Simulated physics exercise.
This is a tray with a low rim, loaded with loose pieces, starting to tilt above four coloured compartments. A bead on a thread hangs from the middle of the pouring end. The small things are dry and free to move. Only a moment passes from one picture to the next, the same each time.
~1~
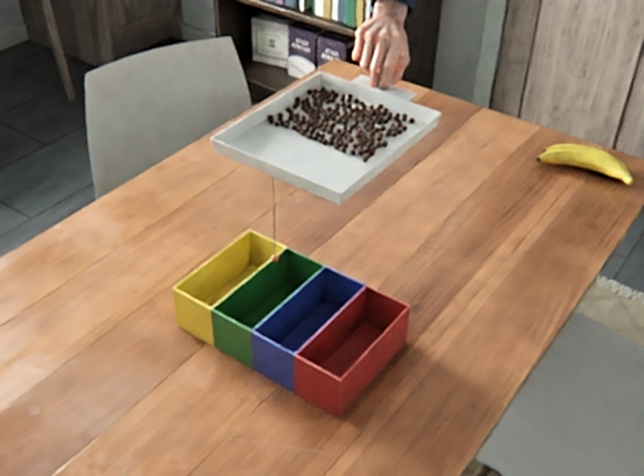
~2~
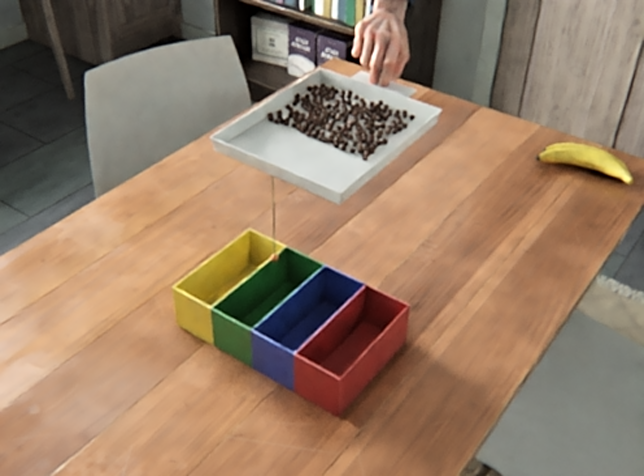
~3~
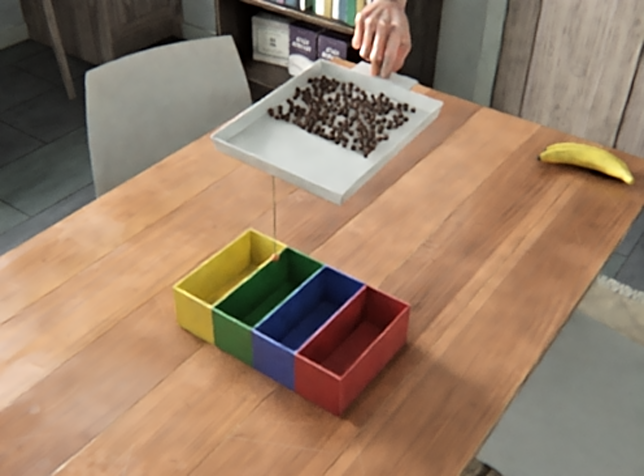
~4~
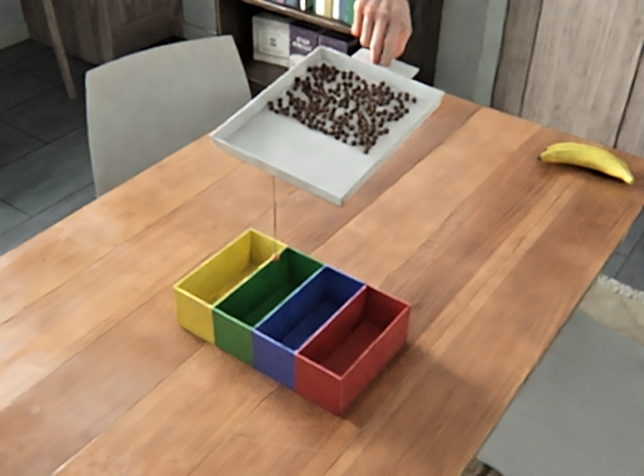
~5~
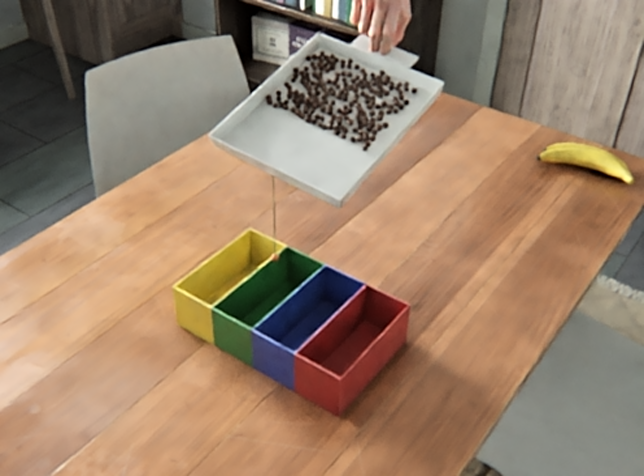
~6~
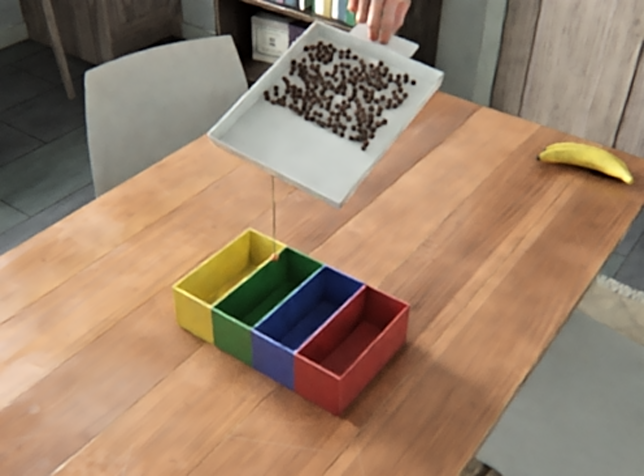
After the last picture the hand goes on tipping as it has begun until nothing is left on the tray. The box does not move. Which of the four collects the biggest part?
It favours the blue compartment.
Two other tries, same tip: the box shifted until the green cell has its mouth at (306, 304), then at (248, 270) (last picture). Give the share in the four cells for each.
In turn 100 and 100 in a hundred.
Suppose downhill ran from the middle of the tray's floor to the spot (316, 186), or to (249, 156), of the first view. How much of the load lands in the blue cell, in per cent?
About 80 and 0 per cent.
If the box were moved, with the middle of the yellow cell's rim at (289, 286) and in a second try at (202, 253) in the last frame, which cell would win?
One: The cell in green. Two: The red one.
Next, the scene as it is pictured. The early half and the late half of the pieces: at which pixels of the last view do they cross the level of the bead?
Early half (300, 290), late half (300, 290).
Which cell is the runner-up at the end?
In second place: Green.
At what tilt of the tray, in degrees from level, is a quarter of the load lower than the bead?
Near 90 degrees.
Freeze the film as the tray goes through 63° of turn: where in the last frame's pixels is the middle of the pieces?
Around (307, 187).
Soon, tray tipped steeply; most on the tray; a stray few in the red cell; about a quarter falling or outside the box.
A while on, tray tipped right over; about two thirds on the tray; about a quarter in the blue cell; a small part in the green cell; a stray few in the red cell; a stray few in the yellow cell; a small part falling or outside the box.
Towards the end, tray tipped past a quarter turn; about two thirds in the blue cell; about a quarter in the green cell; a small part in the red cell; a stray few in the yellow cell.
Finally, tray tipped past a quarter turn; about two thirds in the blue cell; about a quarter in the green cell; a small part in the red cell; a stray few in the yellow cell.
